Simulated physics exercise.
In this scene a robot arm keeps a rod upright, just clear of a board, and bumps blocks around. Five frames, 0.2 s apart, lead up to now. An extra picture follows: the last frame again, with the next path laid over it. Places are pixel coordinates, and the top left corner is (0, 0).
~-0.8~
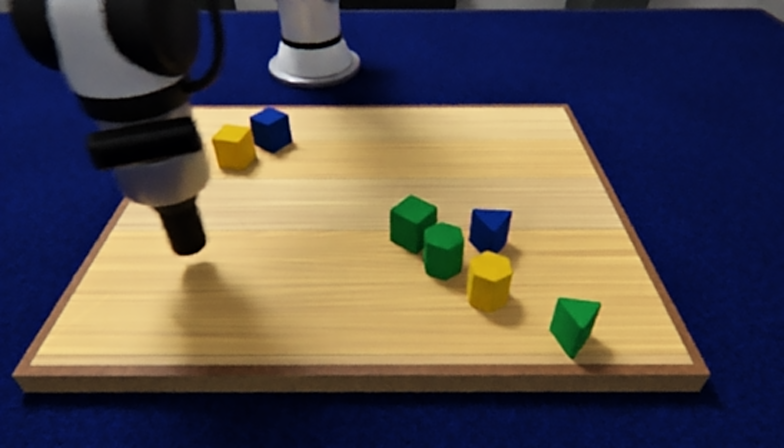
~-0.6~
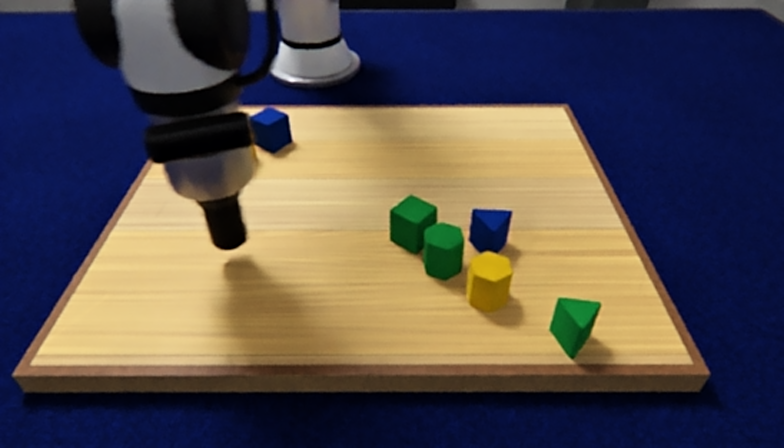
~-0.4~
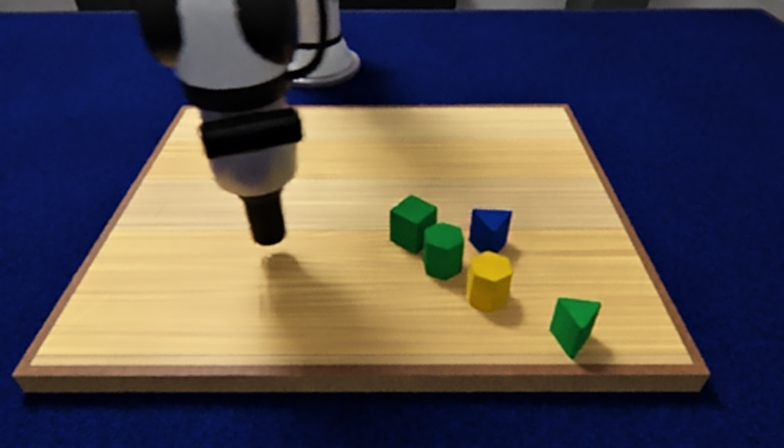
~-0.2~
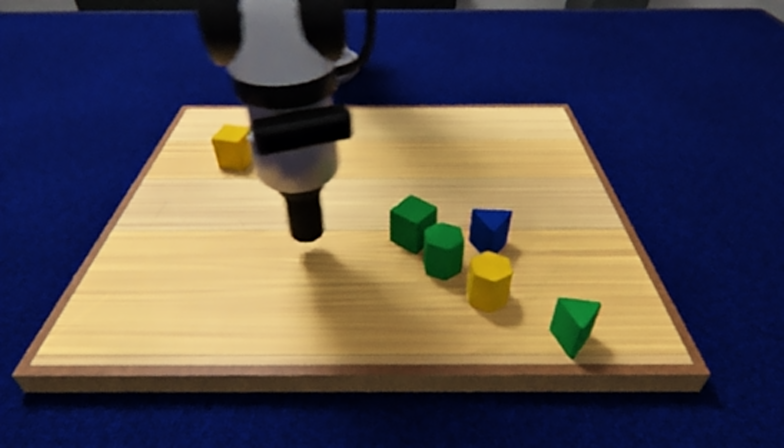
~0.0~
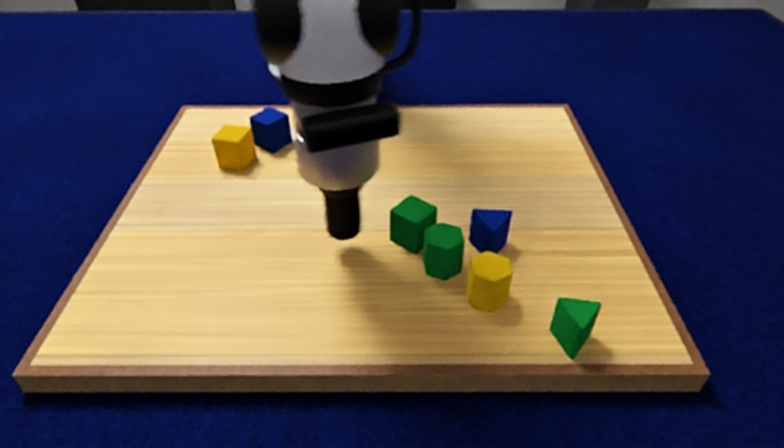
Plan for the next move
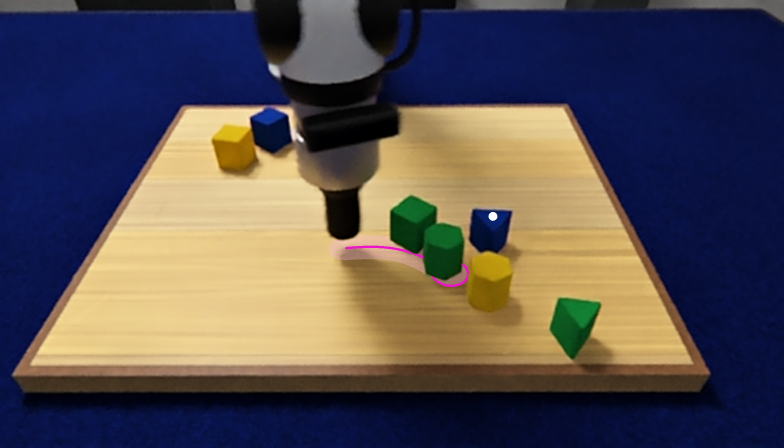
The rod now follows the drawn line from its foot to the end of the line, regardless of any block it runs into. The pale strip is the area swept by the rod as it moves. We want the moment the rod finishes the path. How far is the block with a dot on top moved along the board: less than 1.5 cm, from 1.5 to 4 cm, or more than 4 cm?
Net shift: Below 1.5 cm.
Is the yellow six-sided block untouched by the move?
No, I don't think so.
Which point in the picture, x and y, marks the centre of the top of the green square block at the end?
I'd say the green square block ends with its top centre at (438, 205).
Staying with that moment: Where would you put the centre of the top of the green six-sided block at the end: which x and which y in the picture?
Its top middle is near (490, 256).
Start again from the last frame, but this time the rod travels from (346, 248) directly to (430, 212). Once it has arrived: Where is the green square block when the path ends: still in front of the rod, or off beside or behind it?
It lies beside or behind the rod.
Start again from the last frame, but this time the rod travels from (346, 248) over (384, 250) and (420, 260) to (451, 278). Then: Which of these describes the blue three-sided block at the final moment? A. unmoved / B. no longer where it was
Letter A.
Path on the board, from (346, 248) by way of (383, 247) and (419, 255) to (450, 273); the dot is on the blue three-sided block.
On the path given first. One third of the way, rod (383, 230); green square block (421, 207).
Two thirds of the way, rod (420, 238); green square block (438, 205); green six-sided block (455, 238).
At the end, rod (451, 255); green square block (438, 205); green six-sided block (490, 256); yellow six-sided block (517, 280); blue three-sided block in place.
